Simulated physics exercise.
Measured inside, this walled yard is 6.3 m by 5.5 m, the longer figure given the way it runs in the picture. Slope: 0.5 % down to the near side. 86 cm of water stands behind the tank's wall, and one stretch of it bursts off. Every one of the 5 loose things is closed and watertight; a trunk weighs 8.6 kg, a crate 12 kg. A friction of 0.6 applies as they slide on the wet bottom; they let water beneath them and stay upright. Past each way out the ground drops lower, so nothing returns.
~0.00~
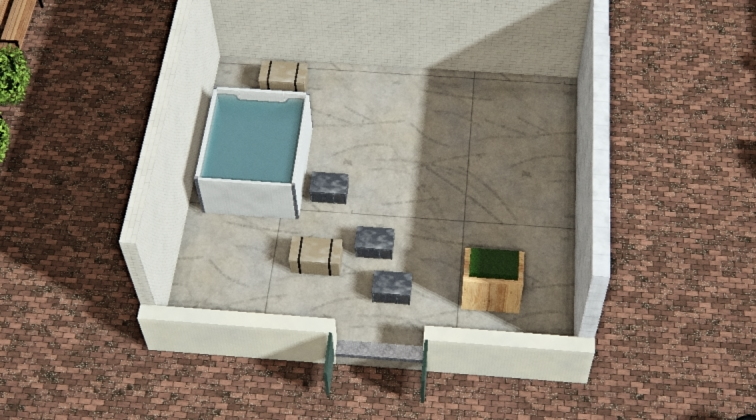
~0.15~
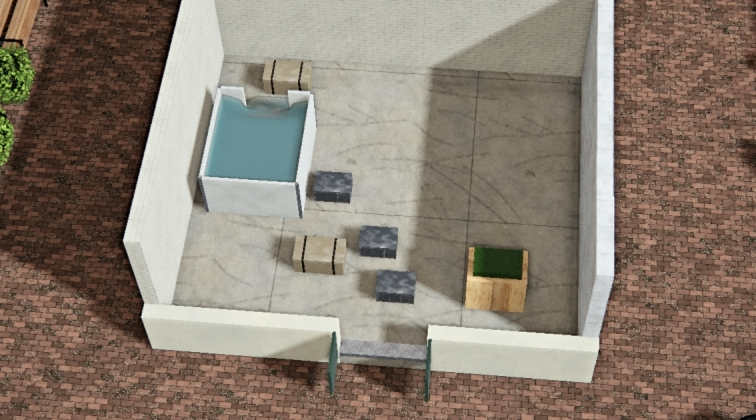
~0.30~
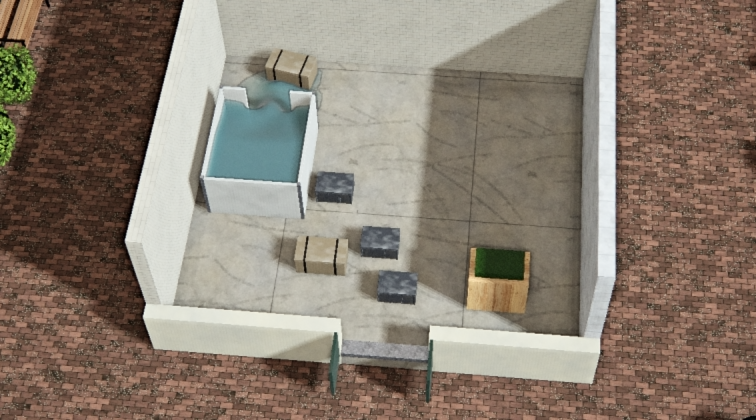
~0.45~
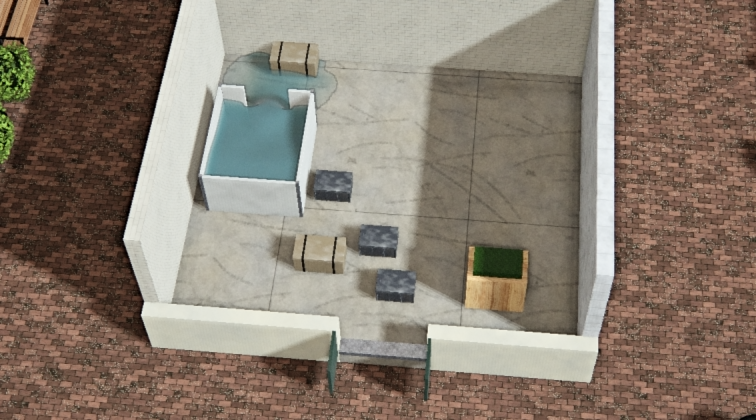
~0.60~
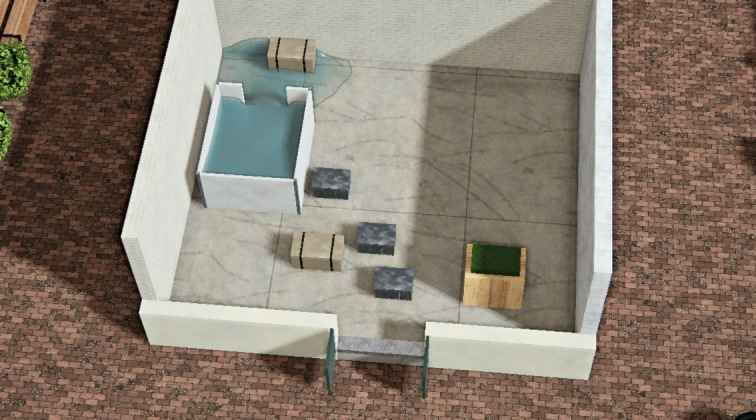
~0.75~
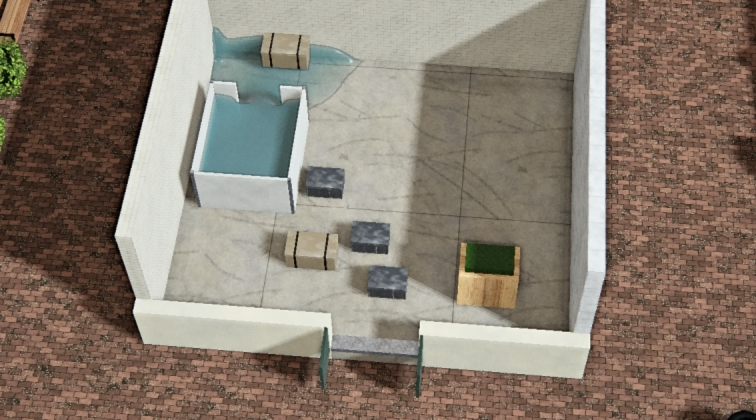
To begin with, a white tank of blue water stands in a walled yard among strapped trunks, dark blocks and a wooden planter. Its back wall breaks open and water pours out behind it, pushing the rear trunk slightly back, then spreads around that trunk while the other objects stay put.
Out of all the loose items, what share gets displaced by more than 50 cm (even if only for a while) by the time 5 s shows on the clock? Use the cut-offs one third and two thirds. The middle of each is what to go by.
Under a third.
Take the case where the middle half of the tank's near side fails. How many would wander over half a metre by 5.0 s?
You'd get 3 in that case.
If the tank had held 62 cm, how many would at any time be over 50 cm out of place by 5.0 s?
Under that setup the answer is 1.
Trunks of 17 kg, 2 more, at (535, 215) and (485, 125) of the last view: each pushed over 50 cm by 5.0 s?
In that order: Past it, more.
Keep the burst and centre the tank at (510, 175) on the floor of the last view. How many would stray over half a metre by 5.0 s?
That would give 1.
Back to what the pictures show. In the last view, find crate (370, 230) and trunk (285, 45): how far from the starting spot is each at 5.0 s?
0 cm, then 450 cm.
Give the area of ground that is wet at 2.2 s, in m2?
Somewhere around 14 m2, roughly.
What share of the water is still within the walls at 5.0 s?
About 100 in a hundred parts of the water.
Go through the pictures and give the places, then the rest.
In the first picture, a trunk at (283, 72) rests on the ground; a trunk at (315, 250), on the bottom; 2.6 m2 under water; 0 of 5 have shifted.
In the second picture, a trunk at (287, 71), on the bottom; a trunk at (319, 249) rests on the ground; 3.2 m2 under water; 0 of 5 have shifted.
In the third picture, a trunk at (291, 62), on the bottom, 19 cm from its start; a trunk at (321, 249), on the bottom; water covers 3.9 m2; 1 of 5 have shifted.
In the fourth picture, a trunk at (294, 52) rests on the ground, 38 cm from its start; a trunk at (319, 248), on the bottom; water covers 4.9 m2; 1 of 5 have shifted.
In the fifth picture, a trunk at (292, 48) rests on the ground, 38 cm from its start; a trunk at (317, 245) rests on the ground; 5.3 m2 under water; 1 of 5 have shifted.
In the sixth picture, a trunk at (285, 44), afloat, 38 cm from its start; a trunk at (311, 244) rests on the ground; water covers 5.5 m2; 1 of 5 have shifted.
After 1.1 s 0 of 5 are over 50 cm from their spots; 1 afloat.
After 2.2 s 1 of 5 are over 50 cm from their spots; 1 afloat.
After 3.5 s 1 of 5 are over 50 cm from their spots; 1 afloat.
After 5.0 s 1 of 5 are over 50 cm from their spots, and 1 have been at some point; 1 afloat.
